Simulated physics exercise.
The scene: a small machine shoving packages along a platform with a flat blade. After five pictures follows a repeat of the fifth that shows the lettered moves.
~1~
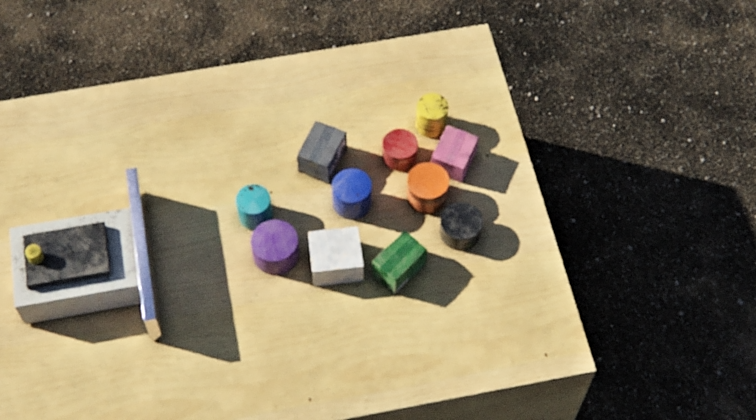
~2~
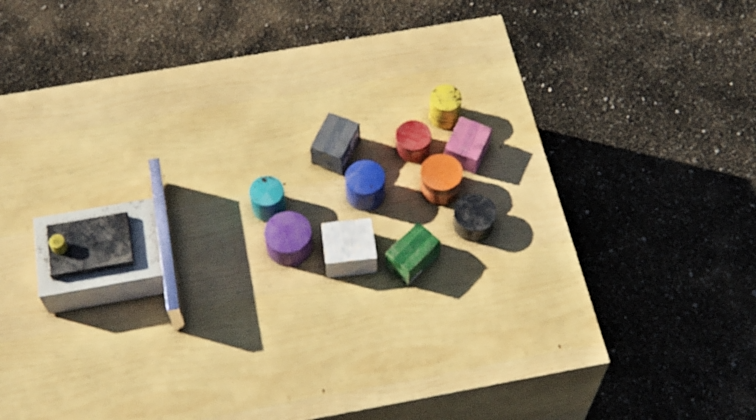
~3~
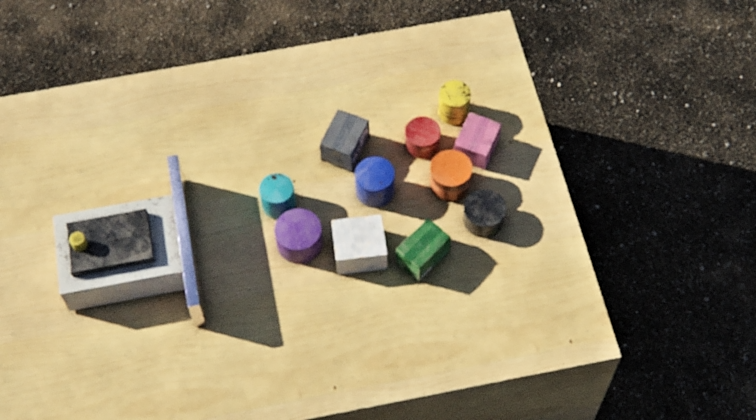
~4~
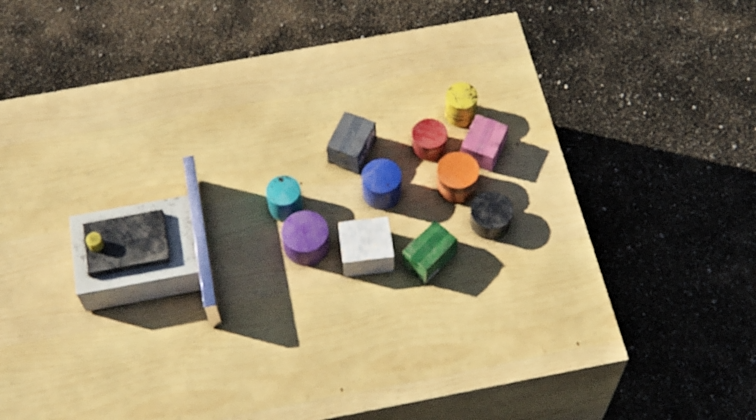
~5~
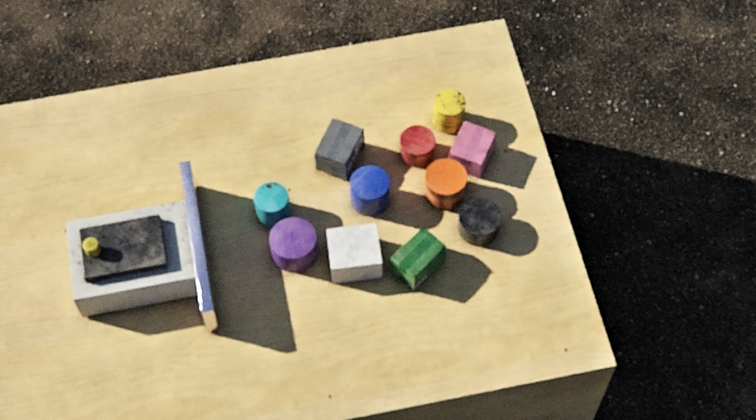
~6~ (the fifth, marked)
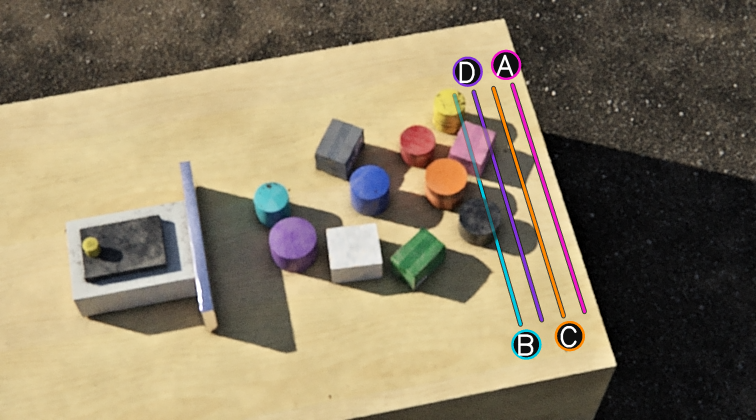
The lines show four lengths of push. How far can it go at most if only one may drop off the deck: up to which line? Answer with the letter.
Stop at B.
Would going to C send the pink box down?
Yes.
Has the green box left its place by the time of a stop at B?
Yes.
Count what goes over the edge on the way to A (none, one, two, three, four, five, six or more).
By then, six or more.
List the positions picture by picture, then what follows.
Robot (73, 253); turquoise canister (255, 208); orange pail (428, 189), in the first frame.
Robot (96, 243); grey parcel (336, 143), in the second frame.
Robot (116, 240); blue canister (375, 182), in the third frame.
Robot (133, 241); pink box (484, 143), in the fourth frame.
Robot (129, 246); purple canister (294, 245); black pail (479, 222); white crate (354, 253), in the fifth frame.
On the marked copy, A at (547, 192); B at (486, 204); C at (527, 196); D at (506, 200).
With B. Early on, robot (236, 226); white crate (374, 251); purple canister (332, 231).
Further on, robot (341, 207); pink box (488, 142); orange pail (483, 185).
At the end, robot (420, 192); orange pail (551, 183); black pail (561, 221); none fallen.
As for the rest, A drops eight; C drops four; D drops two.
